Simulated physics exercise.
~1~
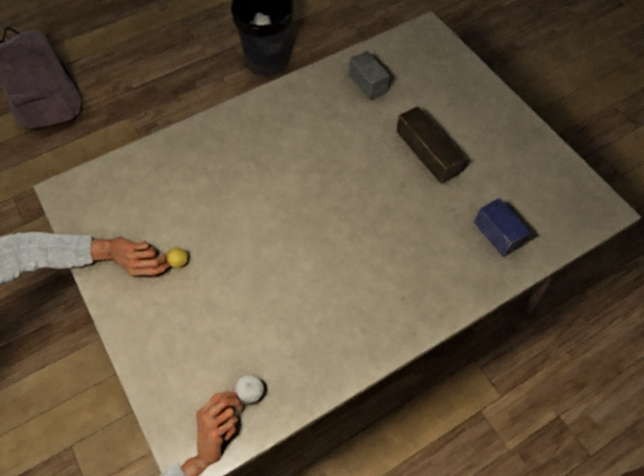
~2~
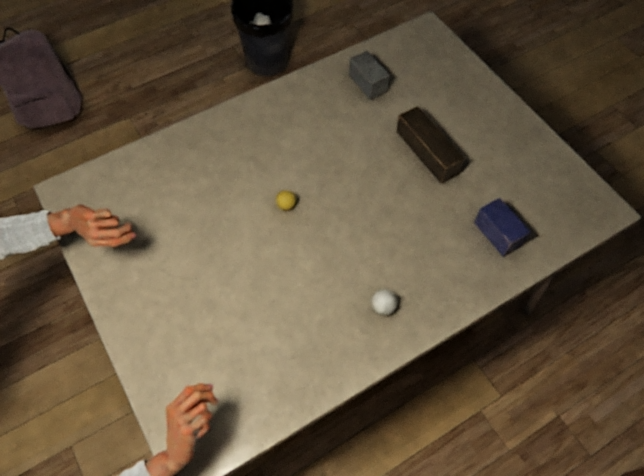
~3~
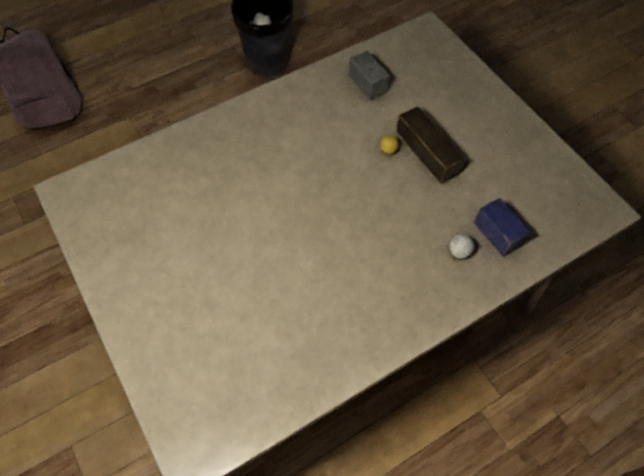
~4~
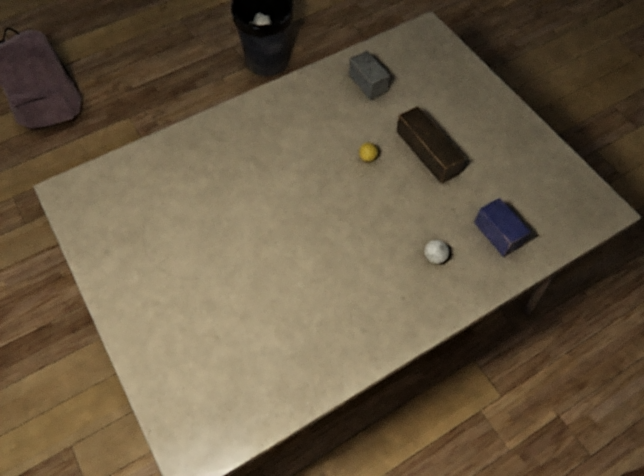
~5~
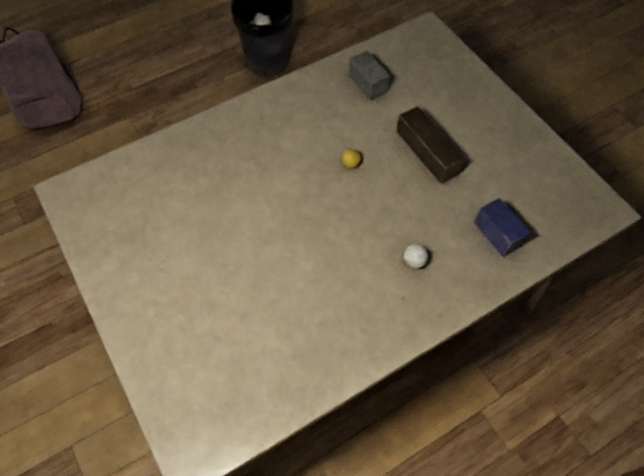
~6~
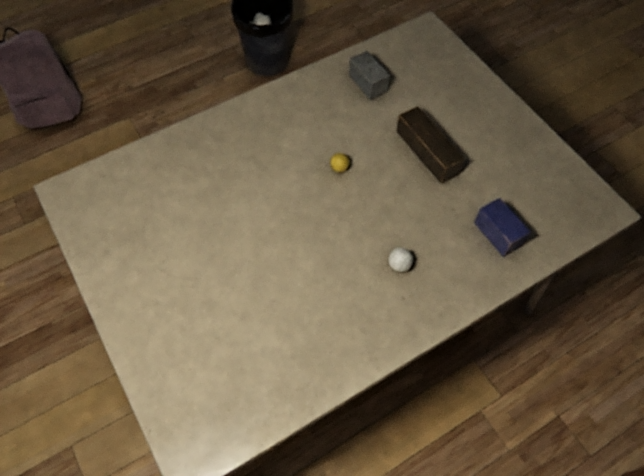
In the video, two hands send a yellow lemon and a white ball-like object rolling across a table toward grey, black and blue blocks, then withdraw. Both rolling objects reach the blocks, bounce off without passing through the gaps, and drift back to the left.
